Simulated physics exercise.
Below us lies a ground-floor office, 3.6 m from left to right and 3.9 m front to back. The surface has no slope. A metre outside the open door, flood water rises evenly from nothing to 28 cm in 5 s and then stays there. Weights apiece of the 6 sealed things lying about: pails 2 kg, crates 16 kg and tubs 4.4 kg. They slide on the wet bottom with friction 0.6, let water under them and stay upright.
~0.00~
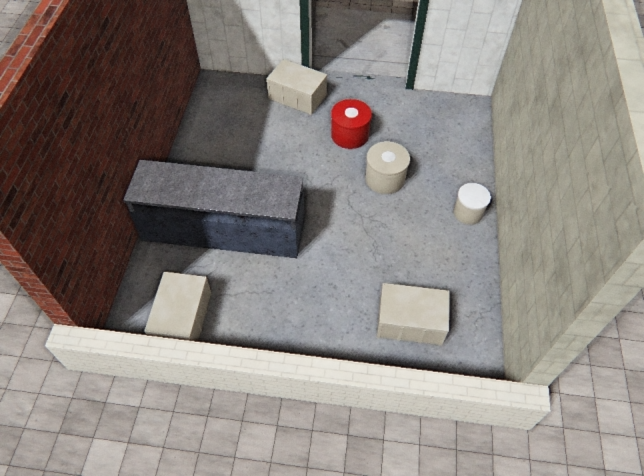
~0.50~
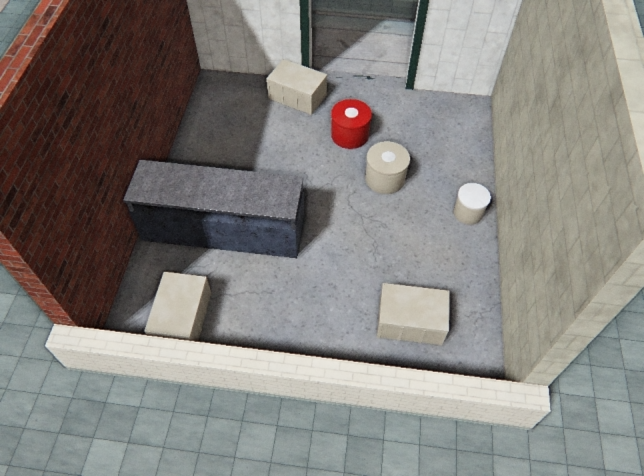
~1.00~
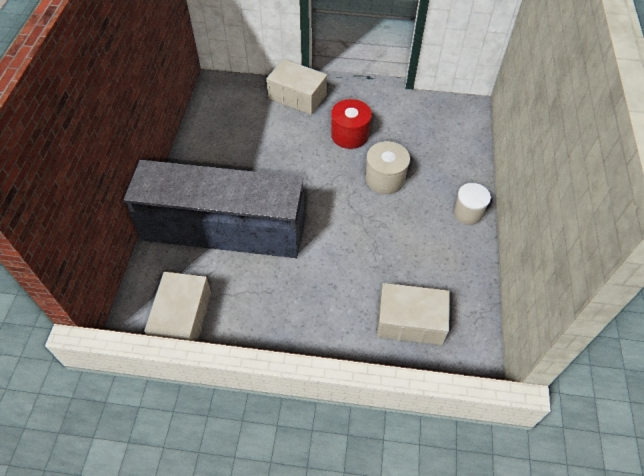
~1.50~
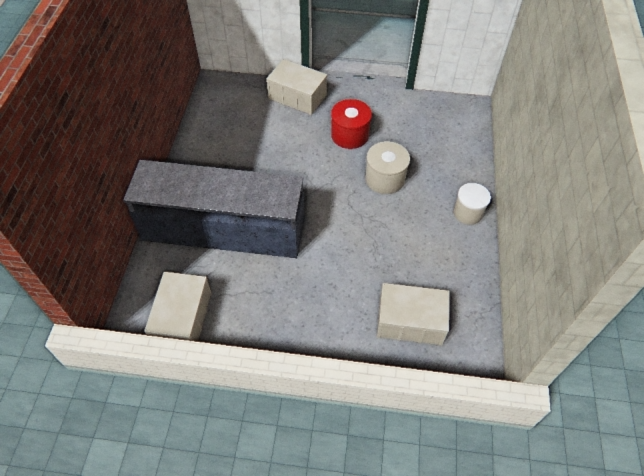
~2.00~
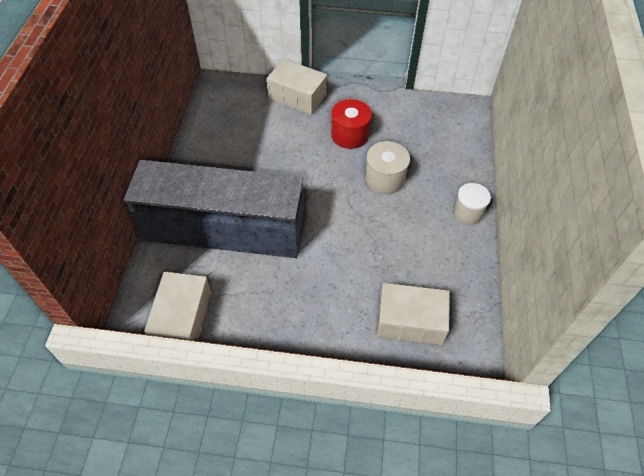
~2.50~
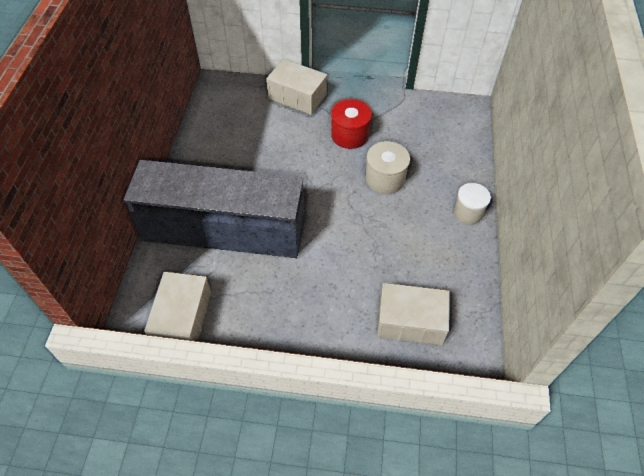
In this clip, bluish-green water covers the paving outside a walled room seen from above, then creeps through the open doorway at the back onto the nearby floor, while the pale crates, tubs and dark counter stay still.
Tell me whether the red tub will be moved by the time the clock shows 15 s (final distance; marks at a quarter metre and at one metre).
Red tub gets carried off.
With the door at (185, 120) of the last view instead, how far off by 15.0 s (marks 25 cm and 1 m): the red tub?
Then the red tub gets carried off.
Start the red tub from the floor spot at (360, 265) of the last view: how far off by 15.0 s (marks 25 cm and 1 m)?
It travels far.
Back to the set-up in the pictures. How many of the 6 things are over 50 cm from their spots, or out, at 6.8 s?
By then 4.
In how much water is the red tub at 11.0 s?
About 14 cm.
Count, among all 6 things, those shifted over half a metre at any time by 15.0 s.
6 of them.
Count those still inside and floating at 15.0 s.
At that moment 6.
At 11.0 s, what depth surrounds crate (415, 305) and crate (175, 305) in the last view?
Roughly 20 and 15 cm.
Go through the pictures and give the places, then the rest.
The first frame shows the red tub at (352, 113) rests on the ground; 0.0 m2 under water; 0 of 6 have shifted.
The second frame shows the red tub at (352, 113), on the bottom; water covers 0.0 m2; 0 of 6 have shifted.
The third frame shows the red tub at (352, 113), on the bottom; 0.0 m2 under water; 0 of 6 have shifted.
The fourth frame shows the red tub at (352, 113), on the bottom; 0.0 m2 under water; 0 of 6 have shifted.
The fifth frame shows the red tub at (352, 113) rests on the ground; 0.0 m2 under water; 0 of 6 have shifted.
The sixth frame shows the red tub at (352, 113), on the bottom; water covers 0.5 m2; 0 of 6 have shifted.
After 3.5 s the red tub is near (348, 142), 0.5 m from its start, aground; 0 afloat.
After 6.8 s the red tub is near (240, 310), 2.7 m from its start, aground; 3 afloat.
After 11.0 s the red tub is near (292, 278), 2.3 m from its start, afloat; 6 afloat.
After 15.0 s the red tub is near (173, 289), 2.8 m from its start, afloat; 6 afloat.
